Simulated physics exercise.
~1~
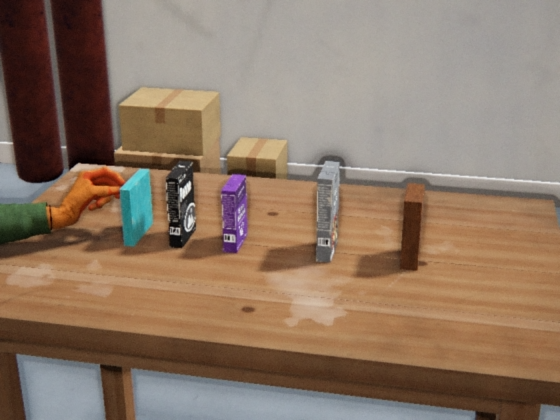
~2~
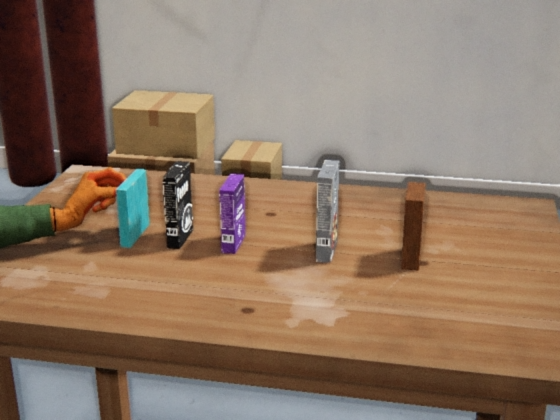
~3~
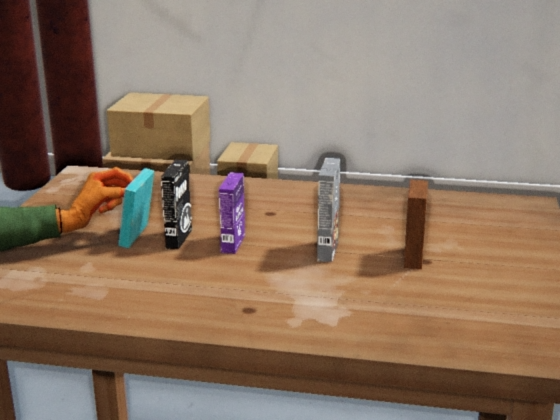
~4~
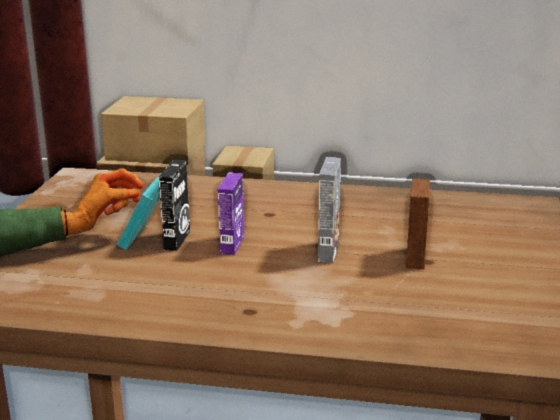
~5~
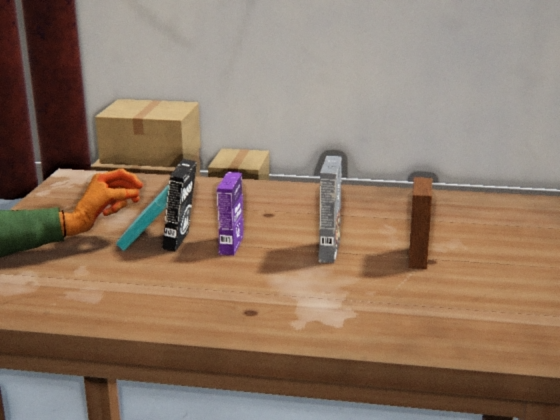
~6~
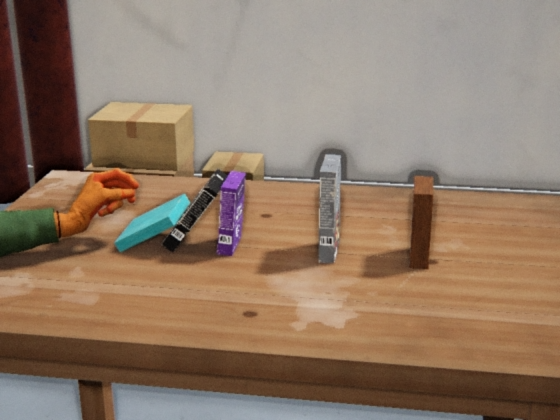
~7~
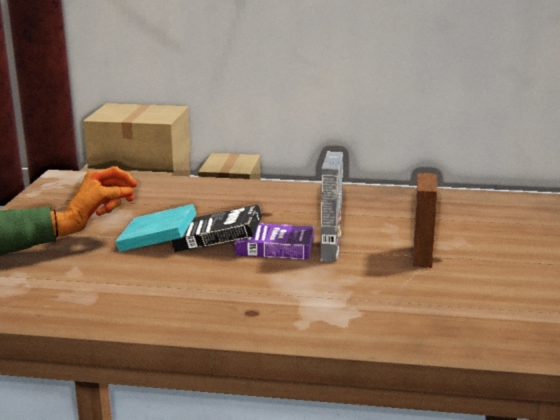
A wooden workbench stands against a pale grey wall, seen from the front and slightly above, with cardboard boxes and dark red pipes behind it at the left. Five upright items stand in a spaced row, from left to right a turquoise block, a black packet, a purple packet, a grey packet and a brown block. An orange-gloved hand at the left tips the turquoise block rightward, then stays still as it falls against the black packet. The black packet topples into the purple one, which falls too. All three end up lying down, while the grey packet and brown block remain standing.
